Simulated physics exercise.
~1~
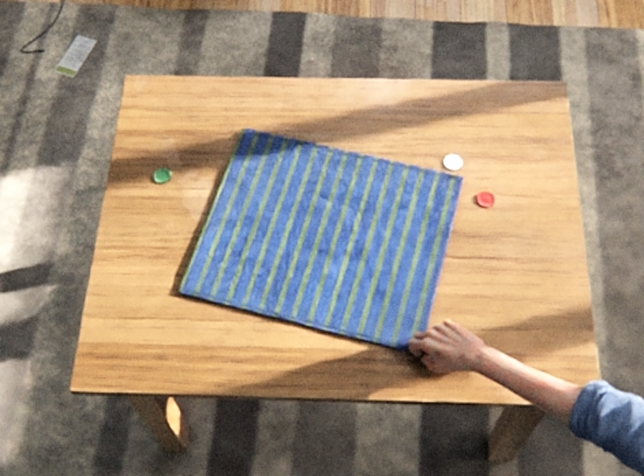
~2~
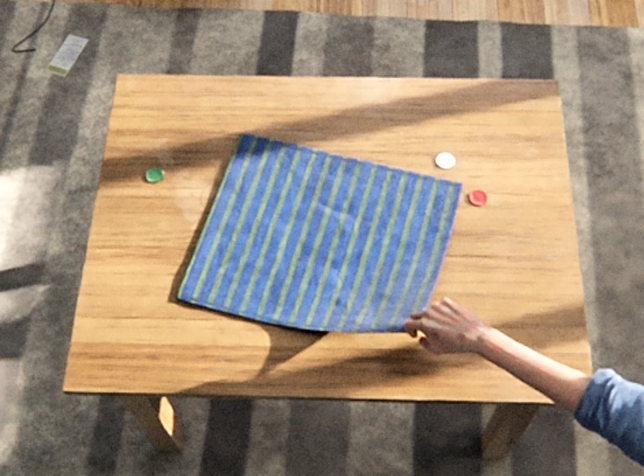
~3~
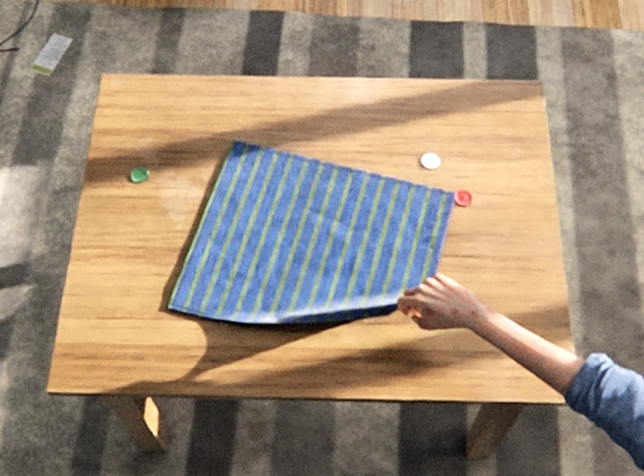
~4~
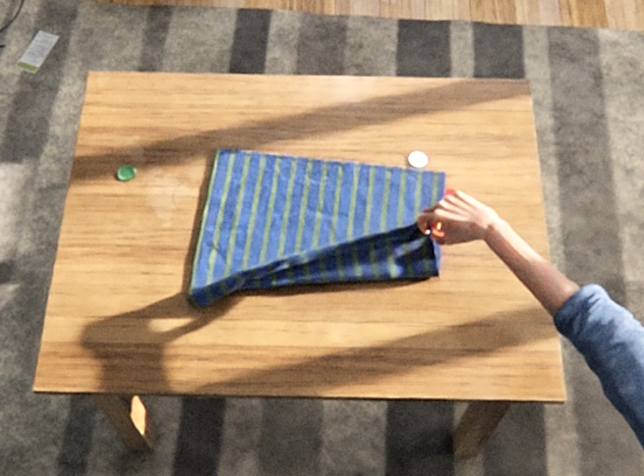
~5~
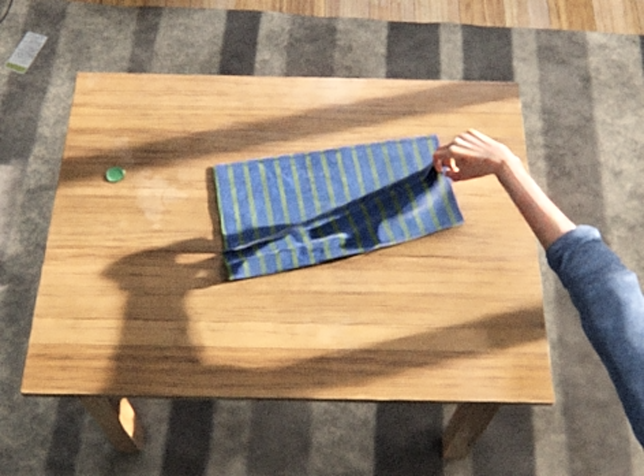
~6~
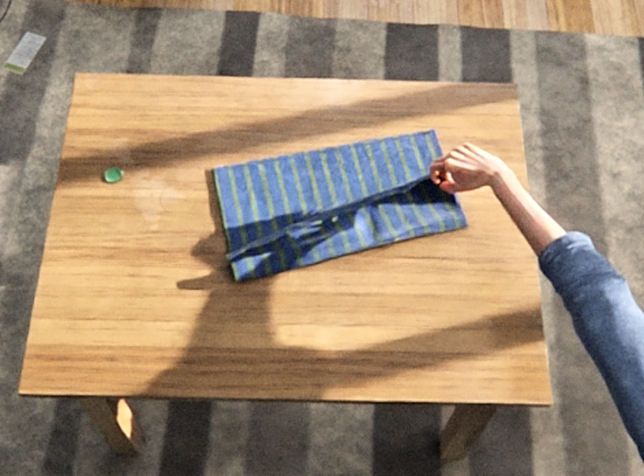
A hand in a blue sleeve reaches in from the right over a light wooden table, seen from above on a grey striped rug. It pinches the lower right corner of a blue cloth with green stripes, lying flat with a green disc to its left and white and red discs to its right. The hand lifts the corner and draws it upward, folding the lower edge over as the view shifts slightly right. The cloth passes over the red disc, then the white one. It ends as a crumpled, folded strip hiding both, while the green disc still shows.
